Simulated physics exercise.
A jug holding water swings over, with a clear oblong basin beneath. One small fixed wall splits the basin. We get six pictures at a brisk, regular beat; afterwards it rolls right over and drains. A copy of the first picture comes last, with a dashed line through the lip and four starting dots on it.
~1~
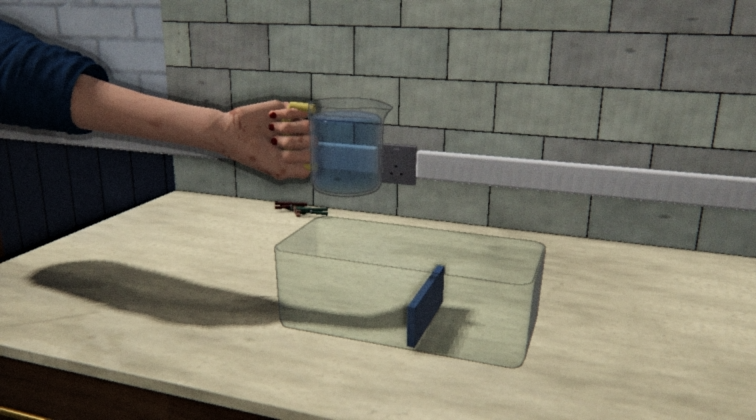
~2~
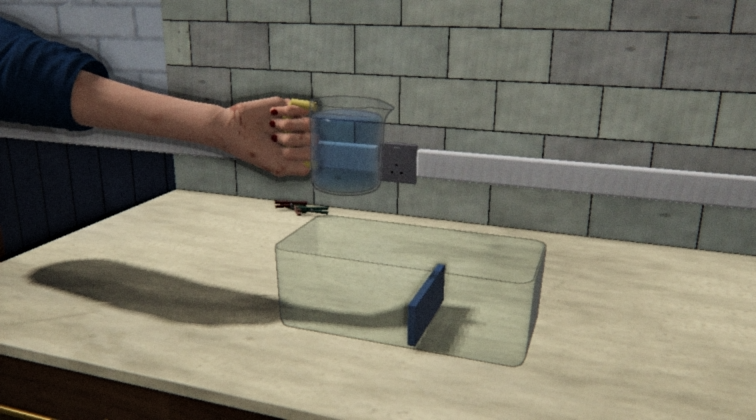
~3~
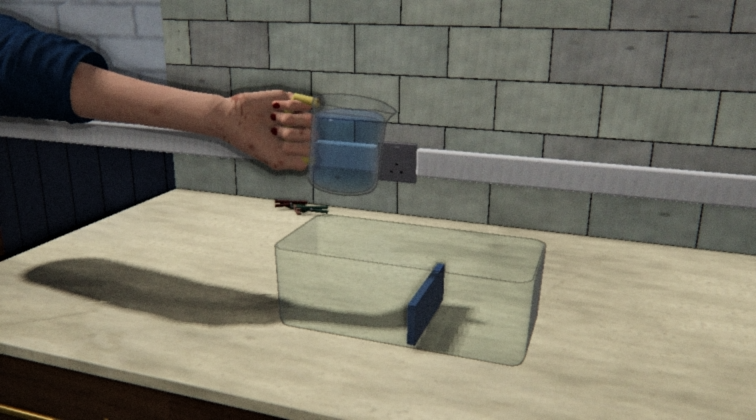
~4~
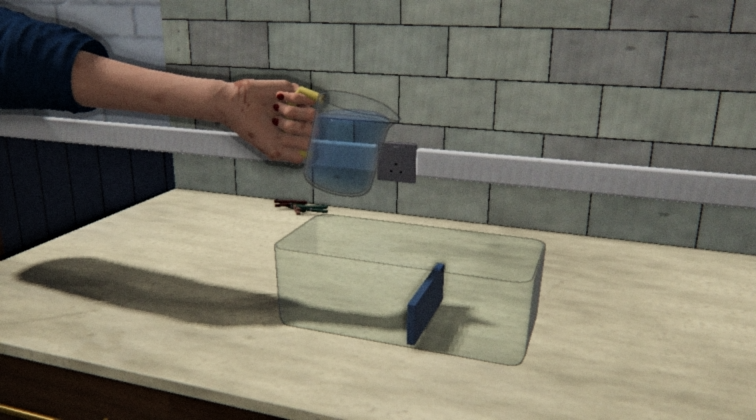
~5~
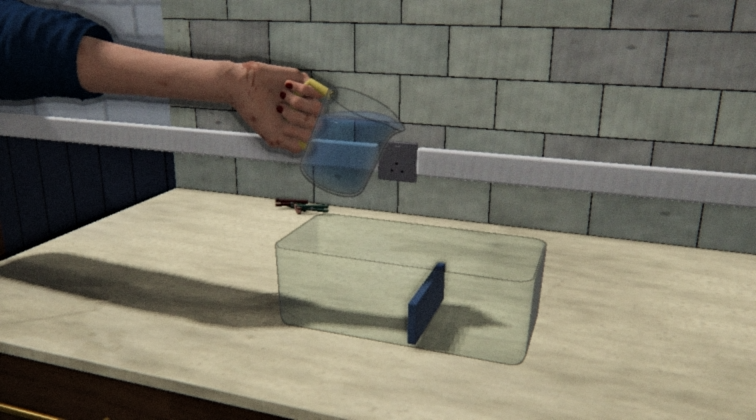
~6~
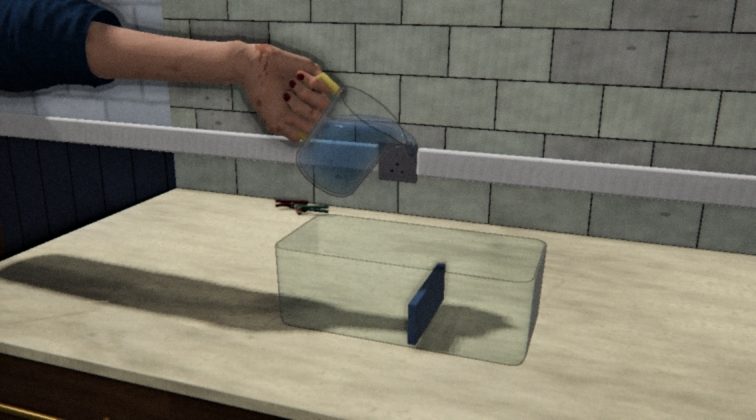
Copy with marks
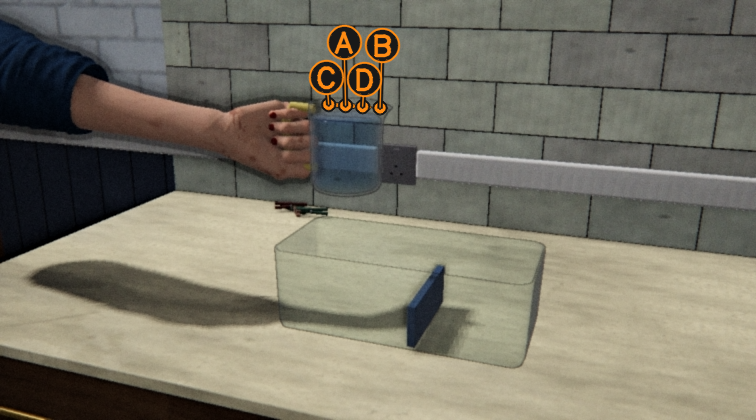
A hand with dark nails, reaching from a blue sleeve at the left, holds a clear jug of blue water upright, then lifts its handle and tips it steadily rightward until the water reaches the lip. Below, a clear oblong basin with an upright dark-blue wall inside stands on a pale counter. The fixed, slightly raised view shows grey brick, a white rail and a grey socket behind.
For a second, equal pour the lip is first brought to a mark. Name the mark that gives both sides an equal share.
B is best.
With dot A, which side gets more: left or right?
The left one.
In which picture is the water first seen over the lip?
Picture 6.
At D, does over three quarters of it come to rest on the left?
Yes.
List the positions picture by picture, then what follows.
The first frame shows upright, lip at (391, 108); basin from (281, 323) to (525, 367); top of the wall at (427, 285); nothing has left yet.
The second frame shows upright, lip at (392, 108); nothing has left yet.
The third frame shows tipped about 7°, lip at (395, 112); nothing has left yet.
The fourth frame shows tipped about 14°, lip at (399, 120); nothing has left yet.
The fifth frame shows tipped about 25°, lip at (403, 130); nothing has left yet.
The sixth frame shows tipped about 36°, lip at (406, 143); water is over the lip, down to (412, 153).
On the marked copy, A at (345, 105); B at (380, 107); C at (328, 104); D at (362, 106).
Choosing A, about 95 % ends left of the wall and 3 % right of it.
Choosing B, about 51 % ends left of the wall and 48 % right of it.
Choosing C, about 95 % ends left of the wall and 3 % right of it.
Choosing D, about 90 % ends left of the wall and 7 % right of it; 3 % is lost outside.
